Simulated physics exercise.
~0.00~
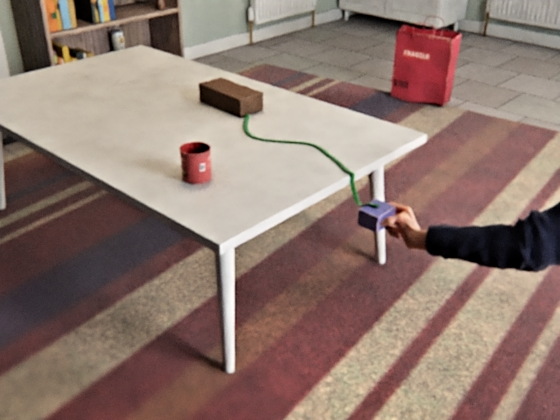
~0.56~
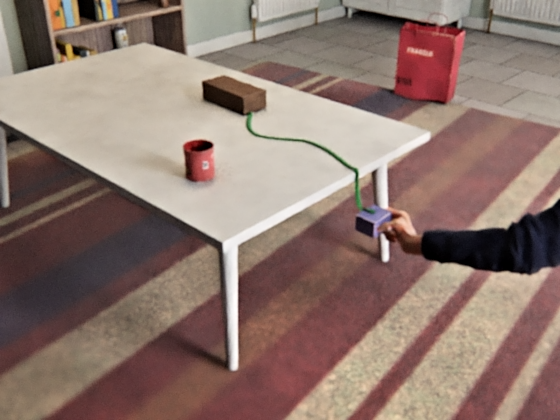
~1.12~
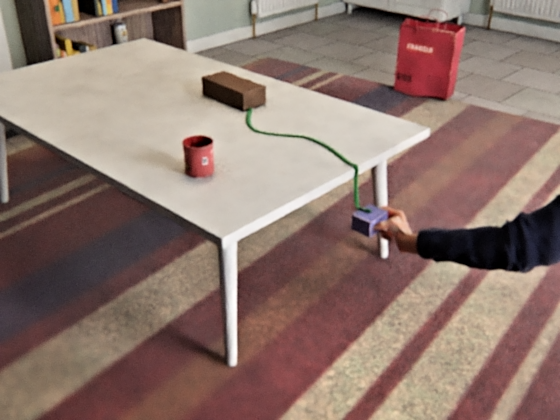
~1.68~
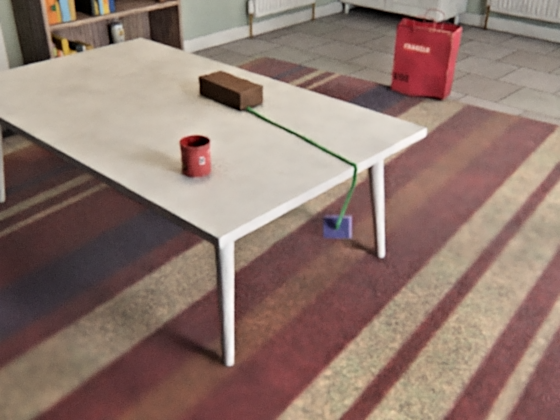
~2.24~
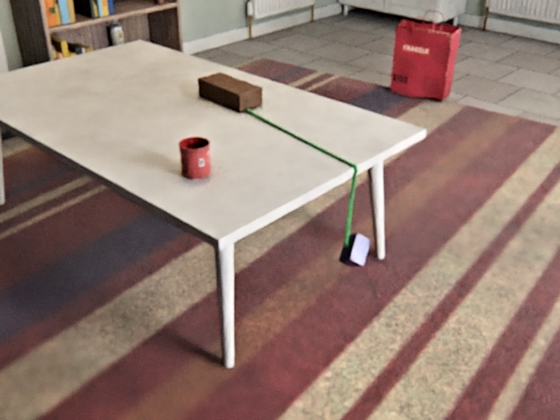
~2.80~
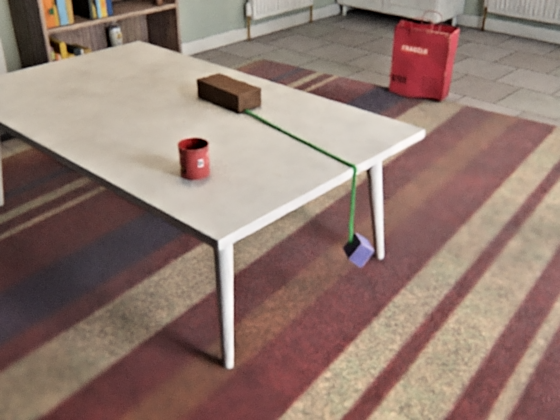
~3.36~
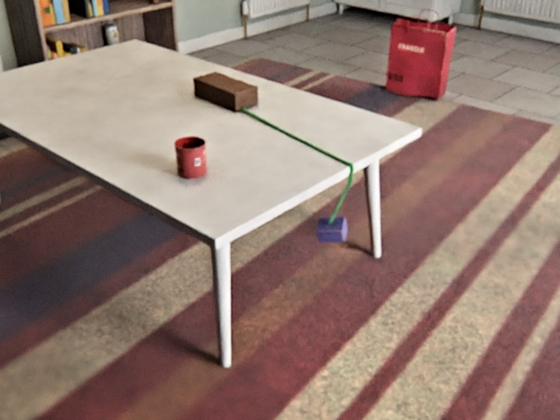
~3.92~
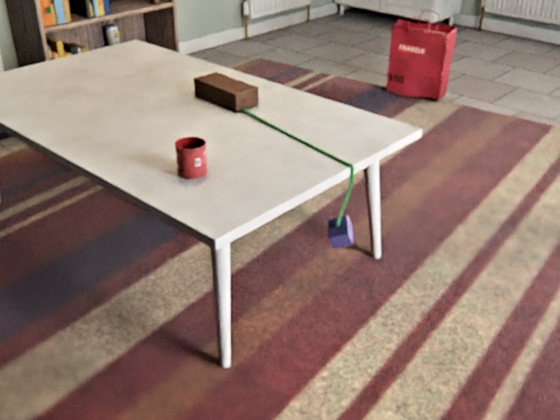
A long white table stands on a striped red and beige rug, seen from slightly above by a gently swaying camera, with a low bookshelf behind it and a red bag at the upper right. On the table sit a brown brick and, nearer the viewer, a red cup. From the right, a hand in a dark sleeve holds a small blue block just past the table's end, a slack green ribbon running from it towards the brick. The hand lets go and withdraws, and the block drops slightly, pulling the ribbon taut over the edge. It swings and turns beneath the tabletop, ending suspended above the rug while brick and cup stay put.
